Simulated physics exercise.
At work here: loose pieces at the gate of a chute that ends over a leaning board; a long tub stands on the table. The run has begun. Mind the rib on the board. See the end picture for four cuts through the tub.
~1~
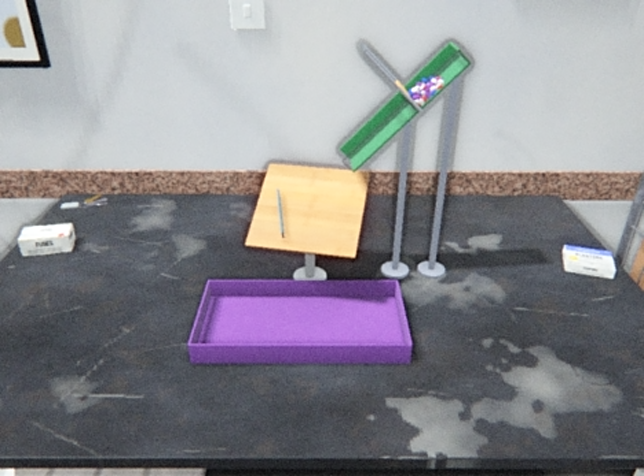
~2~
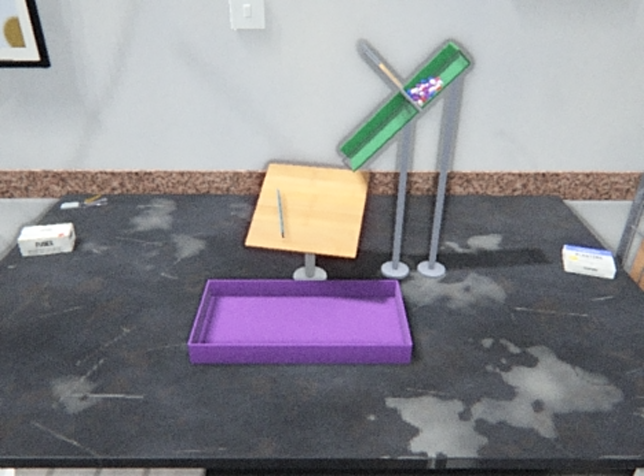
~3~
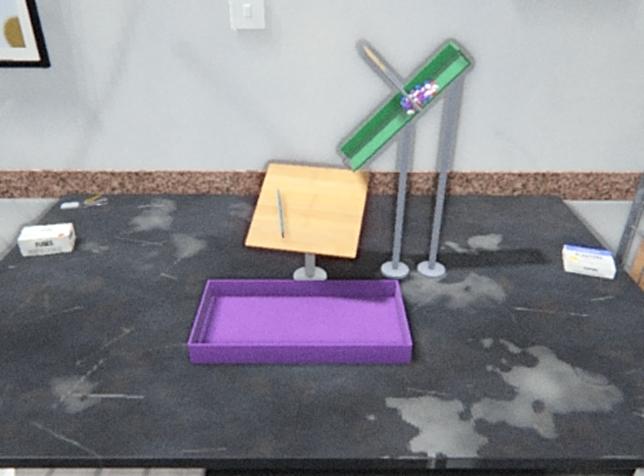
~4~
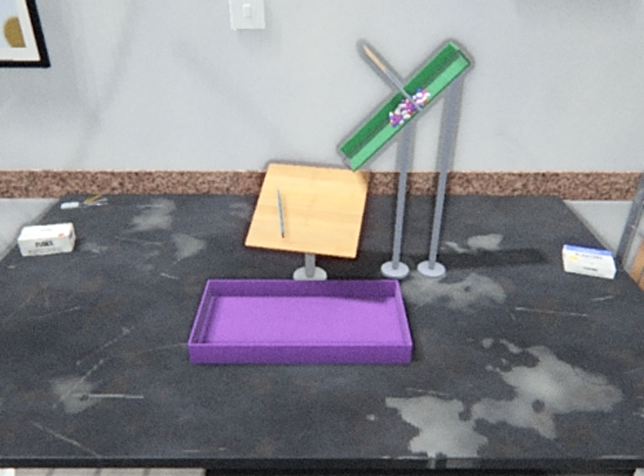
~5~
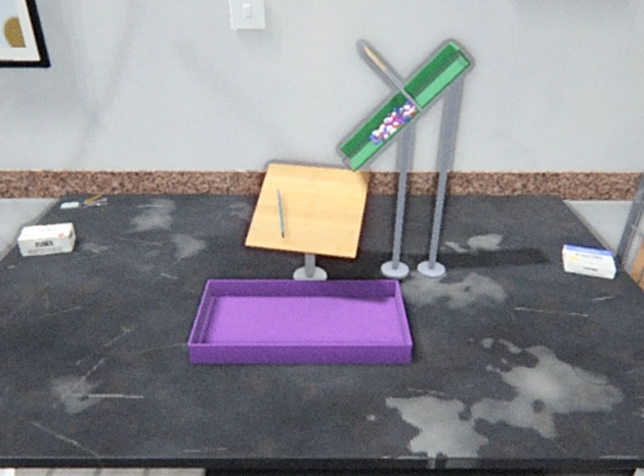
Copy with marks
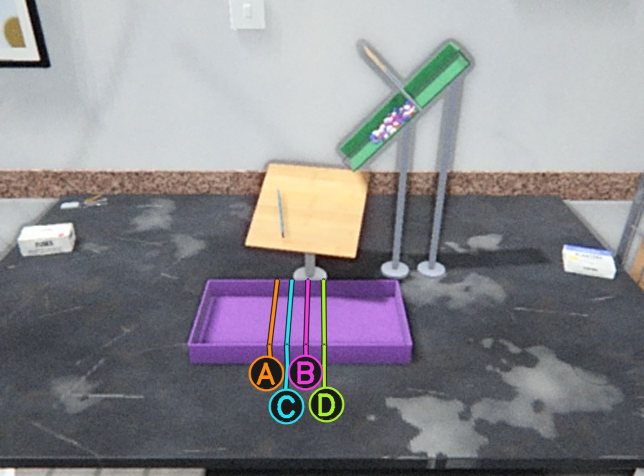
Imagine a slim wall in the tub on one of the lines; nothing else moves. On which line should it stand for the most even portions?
Line C does it best.
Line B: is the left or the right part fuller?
More lands on the left.
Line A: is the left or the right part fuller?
More lands on the right.
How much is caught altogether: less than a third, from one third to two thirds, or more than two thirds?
More than two thirds.
On the marked copy, line A crosses the front rim at (269, 345); line B crosses the front rim at (305, 345); line C crosses the front rim at (286, 345); line D crosses the front rim at (324, 345).
Choosing A, of what is caught, a stray few on the left of the divider, nearly all on the right.
Choosing B, of what is caught, nearly all on the left of the divider, a small part on the right.
Choosing C, of what is caught, about half on the left of the divider, about half on the right.
Choosing D, of what is caught, nearly all on the left of the divider, a stray few on the right.
